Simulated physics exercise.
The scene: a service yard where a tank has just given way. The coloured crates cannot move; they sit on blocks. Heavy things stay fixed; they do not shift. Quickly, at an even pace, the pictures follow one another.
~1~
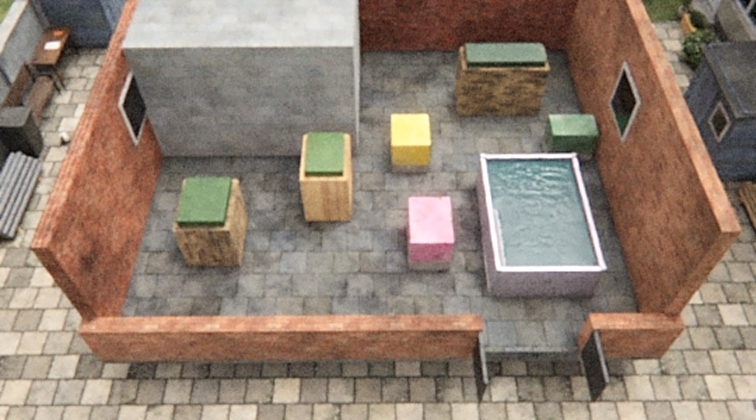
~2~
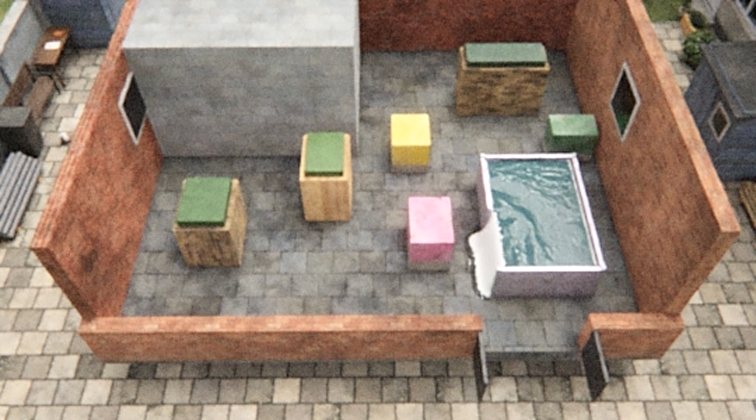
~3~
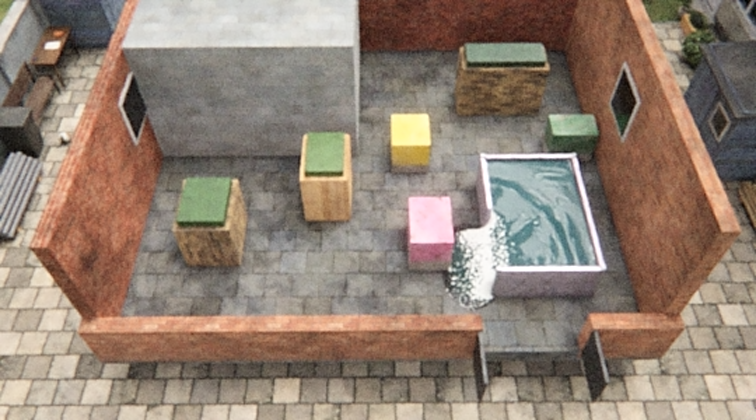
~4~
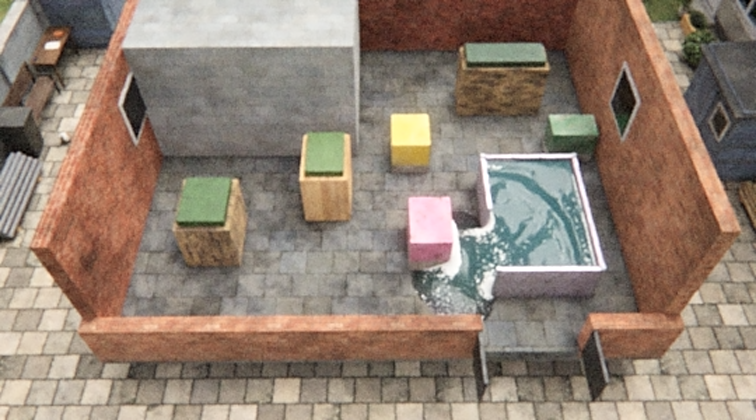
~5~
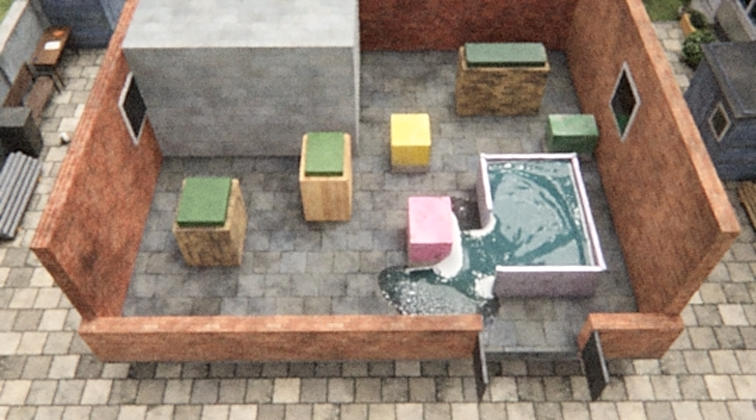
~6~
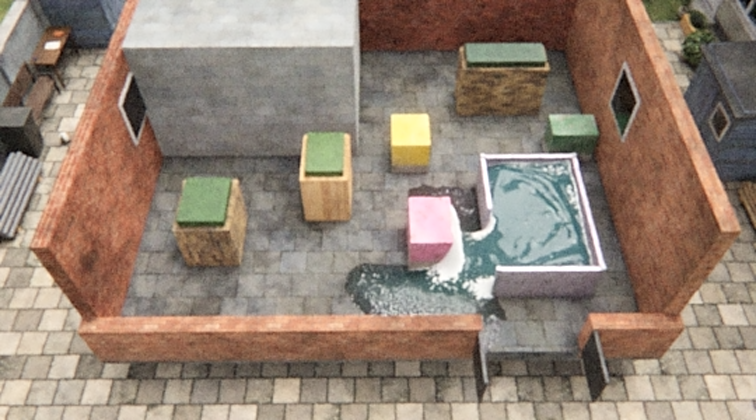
The footage shows a walled, paved yard with scattered blocks and an open tank of still water; water then bursts from the tank's left side, foams around the pink block, and spreads leftward across the paving near the front wall.
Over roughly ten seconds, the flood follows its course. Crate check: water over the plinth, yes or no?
Yellow crate no, green crate no, pink crate yes.
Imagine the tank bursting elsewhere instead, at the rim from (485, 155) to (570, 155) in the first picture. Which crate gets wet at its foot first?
The one in green comes first.
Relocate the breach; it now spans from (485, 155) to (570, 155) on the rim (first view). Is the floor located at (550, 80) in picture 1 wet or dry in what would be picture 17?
At that place: Wet.
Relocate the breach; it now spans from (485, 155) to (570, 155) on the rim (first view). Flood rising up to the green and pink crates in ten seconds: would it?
As I see it, green gets reached, and pink is not reached.
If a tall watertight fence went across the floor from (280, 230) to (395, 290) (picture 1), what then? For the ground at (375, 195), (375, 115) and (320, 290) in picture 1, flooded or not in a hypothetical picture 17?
As listed: Under water, clear, awash.
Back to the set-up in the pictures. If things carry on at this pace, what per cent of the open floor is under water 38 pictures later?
Close to 85 percent, by my reckoning.
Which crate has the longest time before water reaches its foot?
I'd pick the one in green.
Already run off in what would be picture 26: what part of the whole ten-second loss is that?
Near 40 %.
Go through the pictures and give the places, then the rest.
The first picture shows still water in the open tank at (538, 212).
In the second picture, the front is at (475, 235), out from the gap at (491, 257).
In the third picture, water pours out at (491, 257) and has run to a hidden place.
In the fourth picture, the front is at (420, 288), out from the gap at (491, 258).
In the fifth picture, the front is at (383, 282), out from the gap at (491, 258).
In the sixth picture, water pours out at (491, 258) and has run to (354, 292).
A moment on, water covers 20 % of the floor; the yellow crate water round its plinth, the green crate not reached, the pink crate water round its plinth.
Next, water covers 40 % of the floor; the yellow crate water round its plinth, the green crate not reached, the pink crate water round its plinth.
Then, water covers 65 % of the floor; the yellow crate water round its plinth, the green crate water round its plinth, the pink crate water round its plinth.
Later, water covers 85 % of the floor; the yellow crate water round its plinth, the green crate water round its plinth, the pink crate water round its plinth.
In the end, water covers 100 % of the floor; the yellow crate stayed above the water, the green crate stayed above the water, the pink crate was topped.
